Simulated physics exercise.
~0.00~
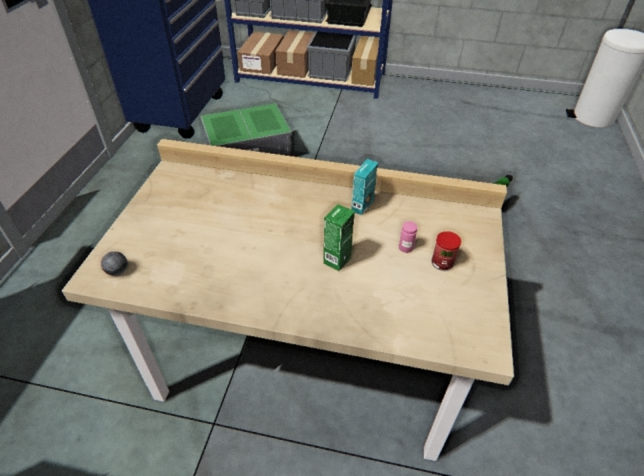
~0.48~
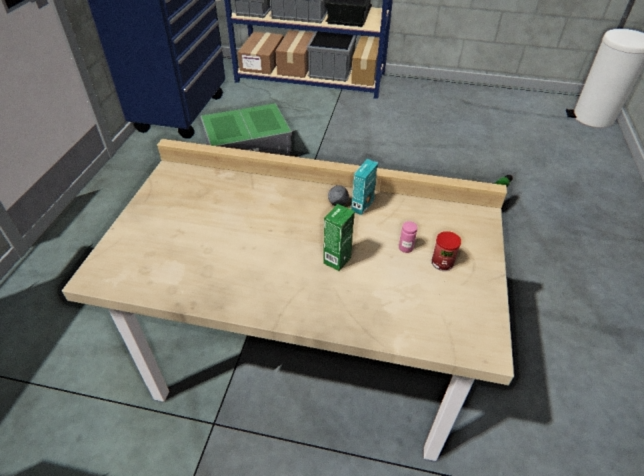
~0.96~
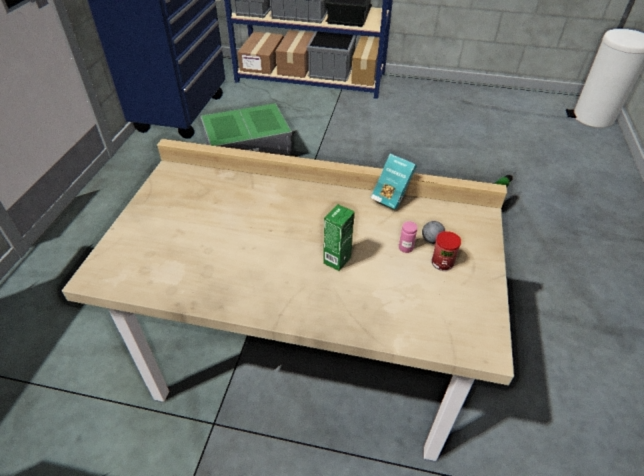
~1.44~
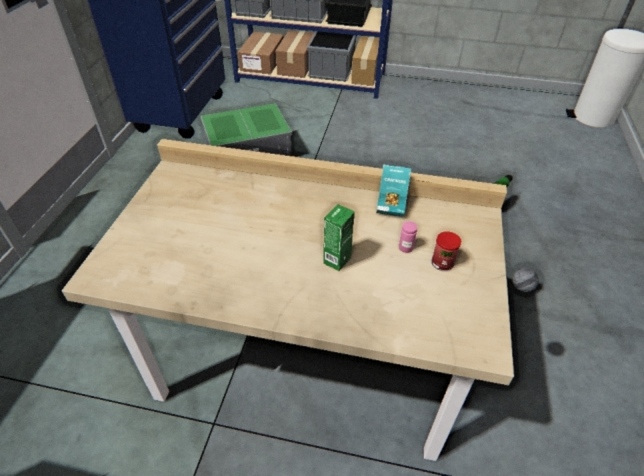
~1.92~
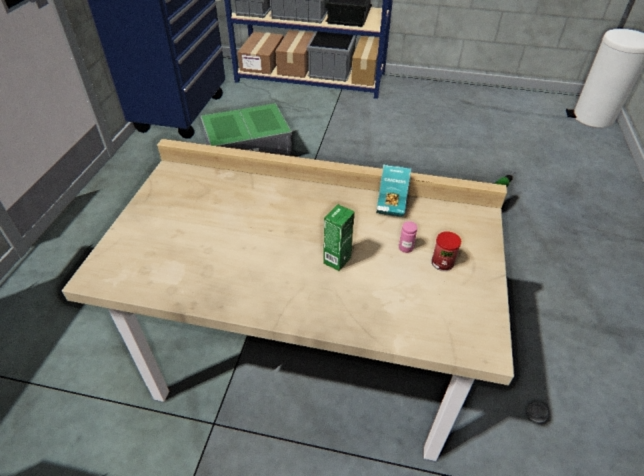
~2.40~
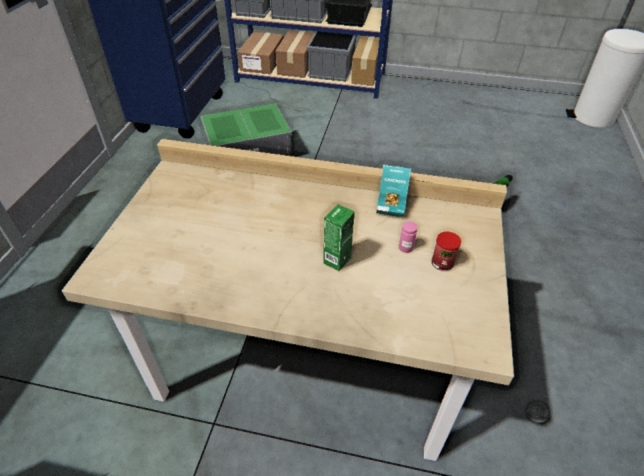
On a wooden table, a grey ball rolls right, knocks a turquoise packet leaning, and drops off.
